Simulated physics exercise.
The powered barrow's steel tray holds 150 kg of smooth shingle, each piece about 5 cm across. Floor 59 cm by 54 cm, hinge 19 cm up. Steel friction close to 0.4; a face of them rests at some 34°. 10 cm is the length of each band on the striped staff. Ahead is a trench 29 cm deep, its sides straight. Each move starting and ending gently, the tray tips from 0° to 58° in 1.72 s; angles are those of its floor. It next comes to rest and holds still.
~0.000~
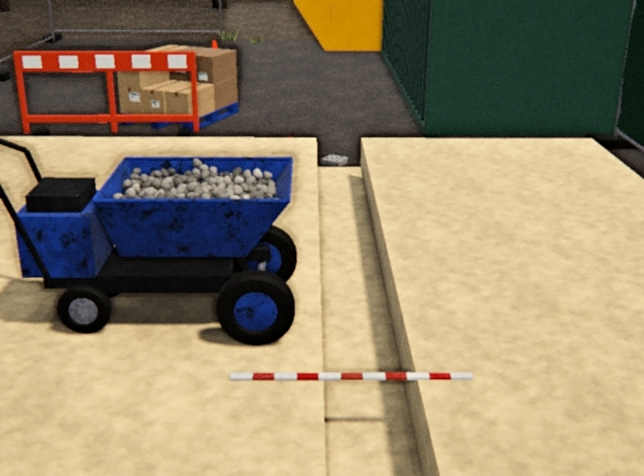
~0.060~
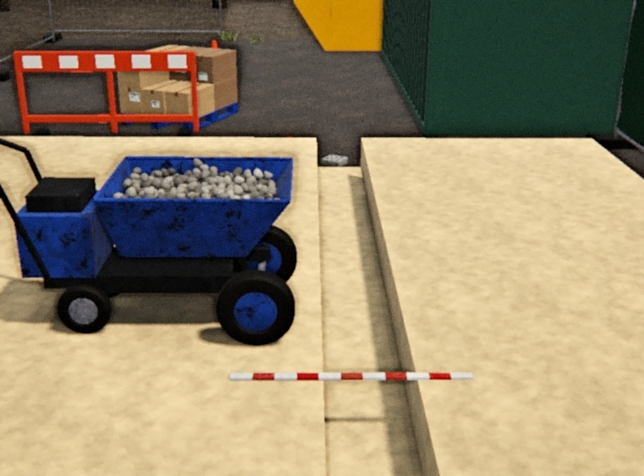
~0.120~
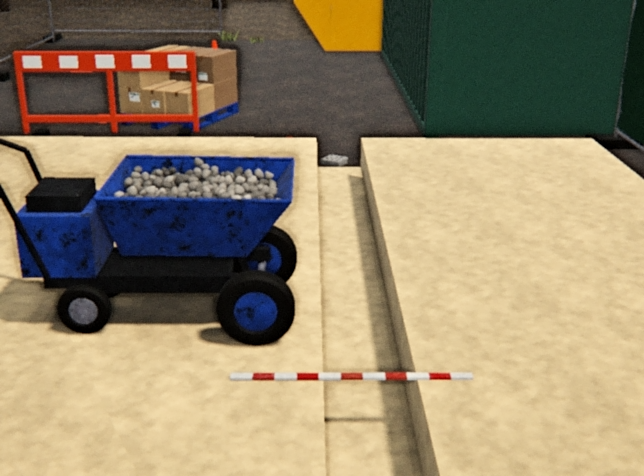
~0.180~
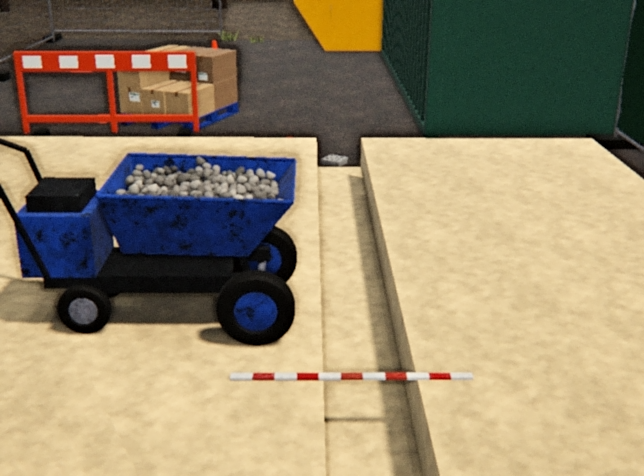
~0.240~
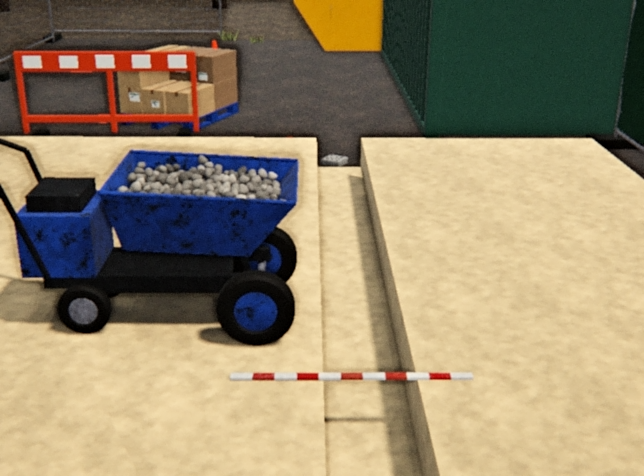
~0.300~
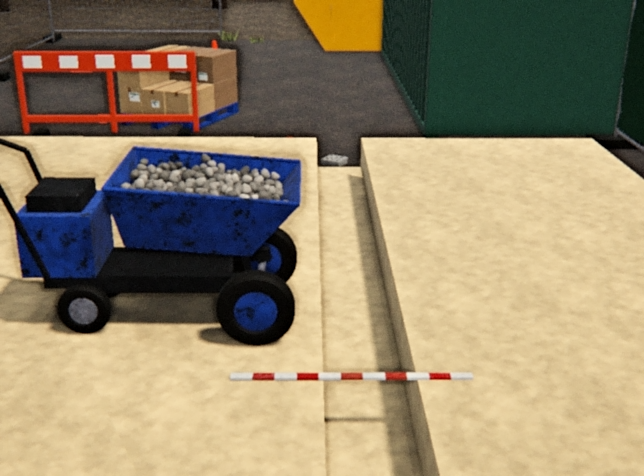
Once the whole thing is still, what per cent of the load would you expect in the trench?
I would expect about 44 per cent.
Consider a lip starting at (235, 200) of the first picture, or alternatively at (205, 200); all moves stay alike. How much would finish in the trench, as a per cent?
Near 70 and near 65 percent.
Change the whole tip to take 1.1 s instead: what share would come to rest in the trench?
Then roughly 40 percent.
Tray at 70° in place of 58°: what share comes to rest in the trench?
In that case around 50 percent.
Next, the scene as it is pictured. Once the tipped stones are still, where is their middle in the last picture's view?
Resting centre: About (392, 347).
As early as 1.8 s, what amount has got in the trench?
I'd put it near 15 per cent.
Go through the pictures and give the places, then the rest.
In the first picture, the tray is at 0°, its lip at (289, 201); the top of the load is at (198, 174).
In the second picture, the tray is at 0°, its lip at (290, 202); the top of the load is at (198, 173); the stones move at 0.1 m/s on average.
In the third picture, the tray is at 1°, its lip at (291, 202); the top of the load is at (199, 173); the stones move at 0.1 m/s on average.
In the fourth picture, the tray is at 2°, its lip at (293, 203); the top of the load is at (182, 169); the stones move at 0.2 m/s on average.
In the fifth picture, the tray is at 3°, its lip at (296, 203); the top of the load is at (184, 168); the stones move at 0.2 m/s on average.
In the sixth picture, lip at (299, 205), floor tilted 5°, highest stones at (171, 166); the stones move at 0.3 m/s on average.
After 1.3 s the floor is at 49°; 100 % in the tray; the foremost stones are at (357, 235).
After 1.8 s the floor is at 58°; 75 % in the tray, 14 % in the trench, 12 % past the trench; the foremost stones are at (448, 311).
After 2.2 s the floor is at 58°; 52 % in the tray, 20 % in the trench, 28 % past the trench; the foremost stones are at (519, 314).
After 4.1 s the floor is at 58°; 26 % in the tray, 44 % in the trench, 30 % past the trench; the foremost stones are at (581, 324).
